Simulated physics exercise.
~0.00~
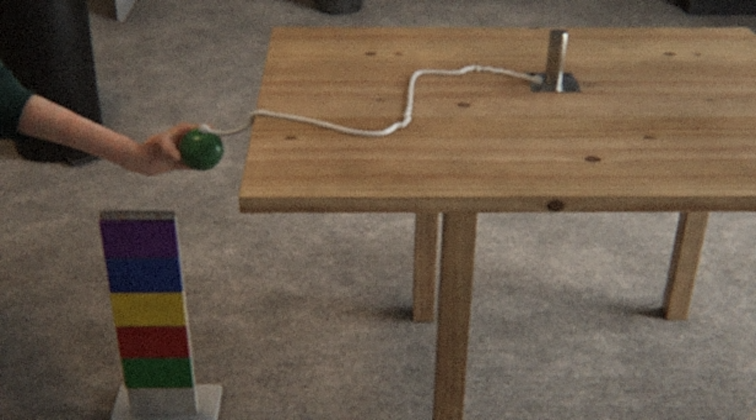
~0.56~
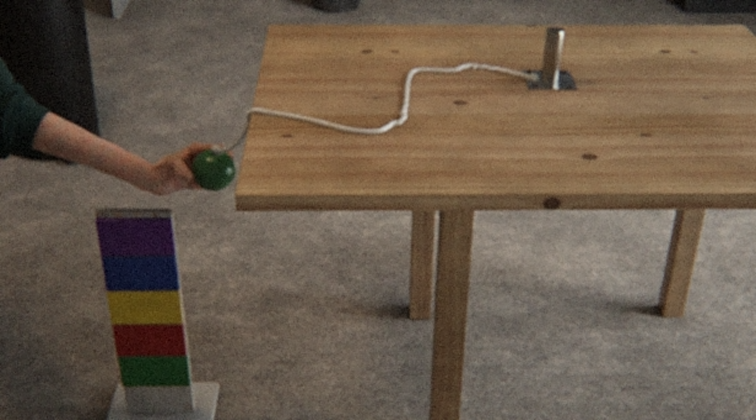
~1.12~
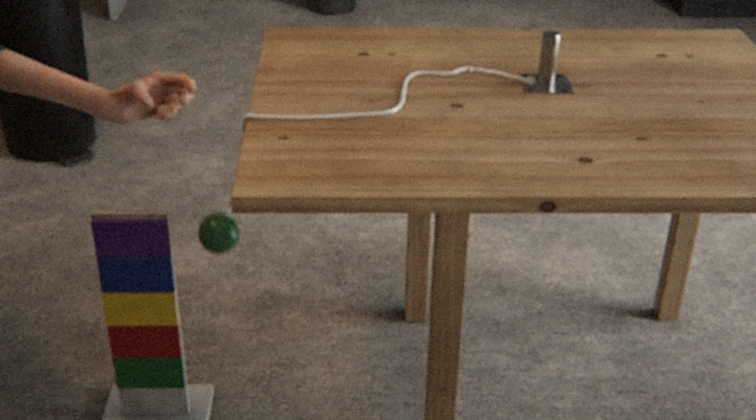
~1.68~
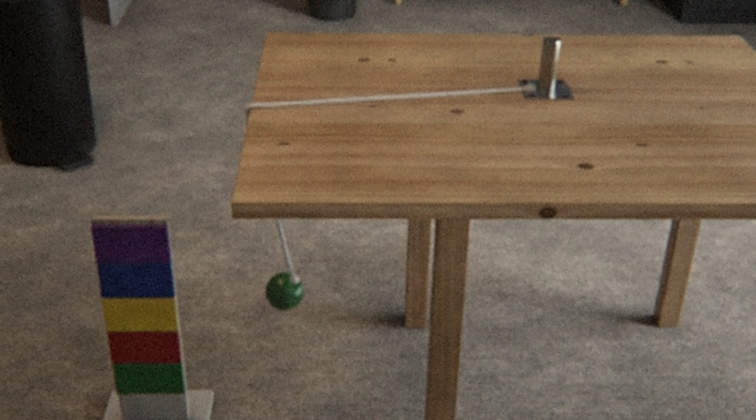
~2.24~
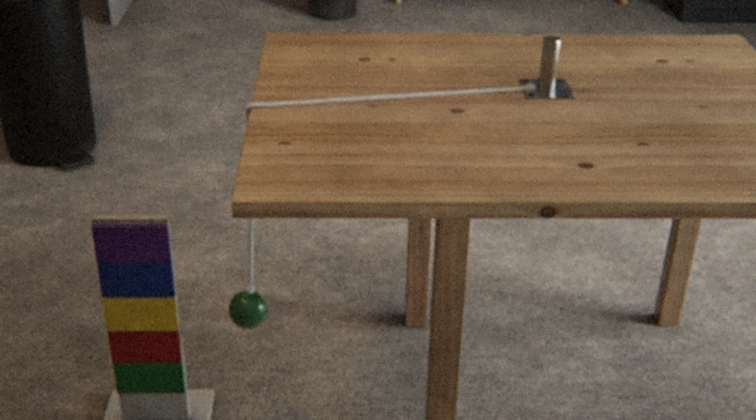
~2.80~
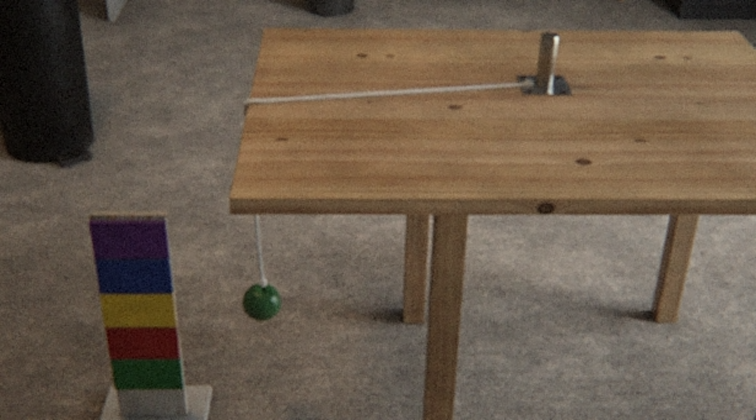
An arm in a dark green sleeve reaches in from the left, holding a green apple-like ball just off the near left side of a light wooden table, seen from slightly above in a grey-floored room. A slack white cord winds across the tabletop to a metal post, and a board banded purple, blue, yellow, red and green stands at lower left. The hand lowers the ball slightly, lets go and draws back. The ball drops, pulling the cord straight, and swings right beneath the tabletop, then left. It finally hangs level with the yellow band.
